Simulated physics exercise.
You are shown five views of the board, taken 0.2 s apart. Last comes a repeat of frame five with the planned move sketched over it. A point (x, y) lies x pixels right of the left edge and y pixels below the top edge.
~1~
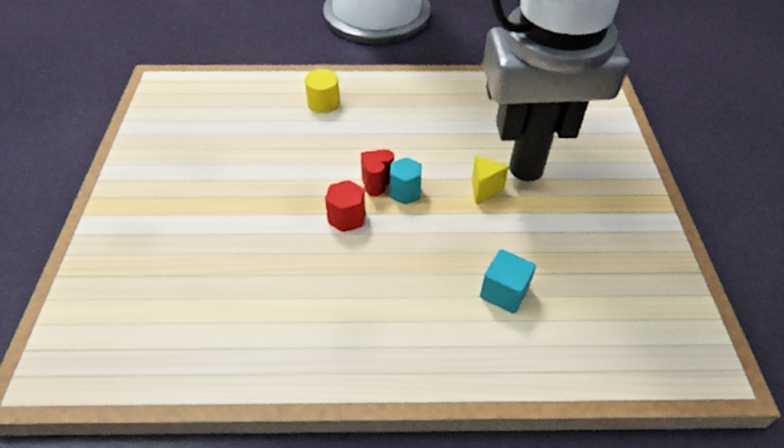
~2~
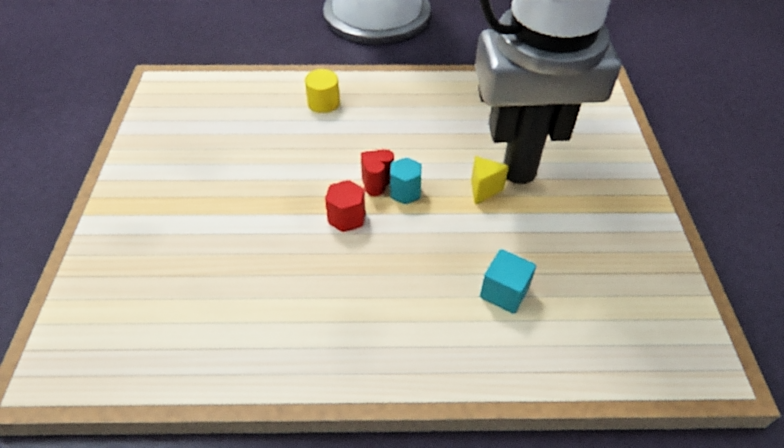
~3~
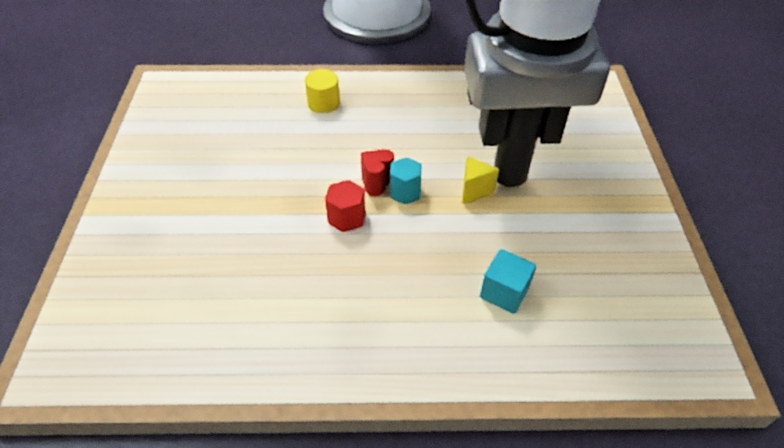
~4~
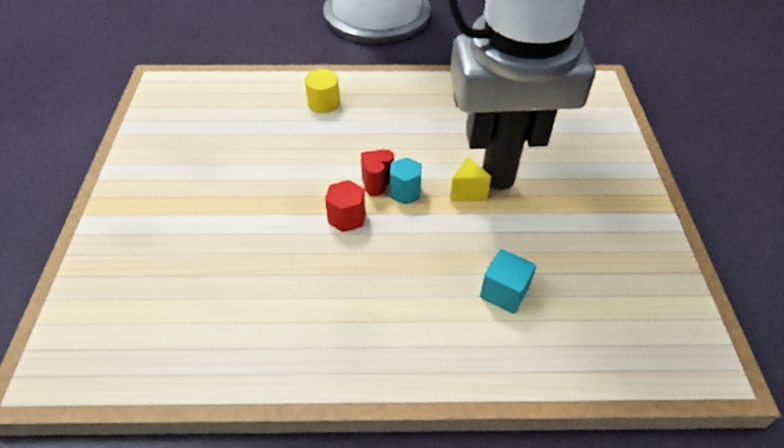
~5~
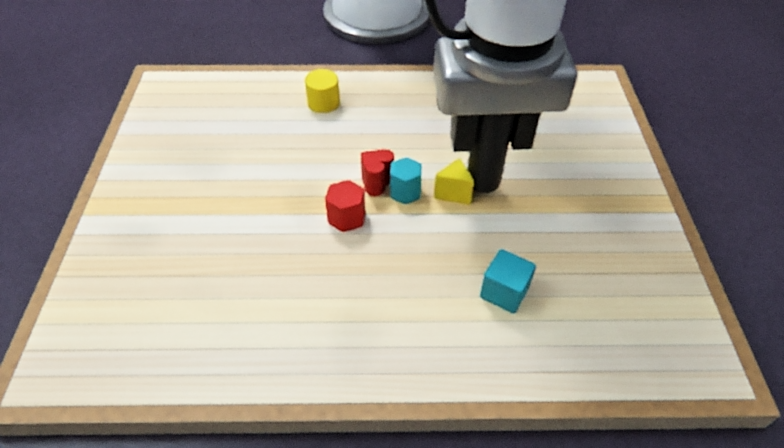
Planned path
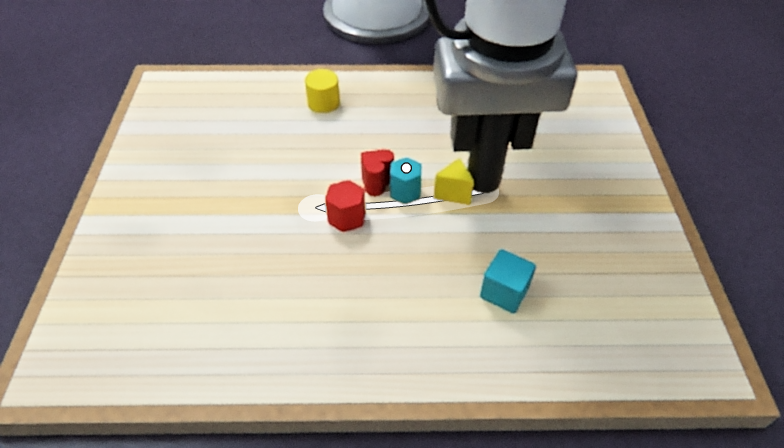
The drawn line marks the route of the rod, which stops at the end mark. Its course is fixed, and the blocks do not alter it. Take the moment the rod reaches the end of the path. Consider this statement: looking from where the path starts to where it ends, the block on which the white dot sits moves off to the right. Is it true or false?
Verdict: True.
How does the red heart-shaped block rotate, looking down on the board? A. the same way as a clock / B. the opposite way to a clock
The answer is A.
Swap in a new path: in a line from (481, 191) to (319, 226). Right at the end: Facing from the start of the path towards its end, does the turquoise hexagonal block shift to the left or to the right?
The right.
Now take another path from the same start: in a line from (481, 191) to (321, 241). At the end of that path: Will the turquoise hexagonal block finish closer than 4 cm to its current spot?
Short answer: No.
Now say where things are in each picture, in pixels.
In the first frame, tip of the rod (526, 170), middles of tops, red hexagonal block (345, 193), red heart-shaped block (377, 159), turquoise hexagonal block (406, 168), yellow three-sided block (488, 167).
In the second frame, rod (519, 172), nothing pushed.
In the third frame, rod (510, 175), yellow three-sided block (478, 168).
In the fourth frame, rod (498, 178), yellow three-sided block (471, 170).
In the fifth frame, rod (483, 181), red hexagonal block (345, 193), red heart-shaped block (377, 159), turquoise hexagonal block (406, 168), yellow three-sided block (456, 171).
The line goes from (481, 191) through (401, 204) to (316, 208); the dot is on the turquoise hexagonal block.
On the path given first. One third of the way, rod (428, 190); red heart-shaped block (366, 155), turned 35° clockwise; turquoise hexagonal block (373, 175), turned 60° clockwise; yellow three-sided block (400, 185), turned 15° anticlockwise.
Two thirds of the way, rod (372, 196); red hexagonal block (324, 200); red heart-shaped block (364, 153), turned 50° clockwise; turquoise hexagonal block (339, 173); yellow three-sided block (356, 202), turned 40° anticlockwise.
At the end, rod (315, 198); red hexagonal block (296, 210), turned 20° anticlockwise; red heart-shaped block (364, 153), turned 50° clockwise; turquoise hexagonal block (294, 163), turned 200° clockwise; yellow three-sided block (347, 207), turned 70° anticlockwise.
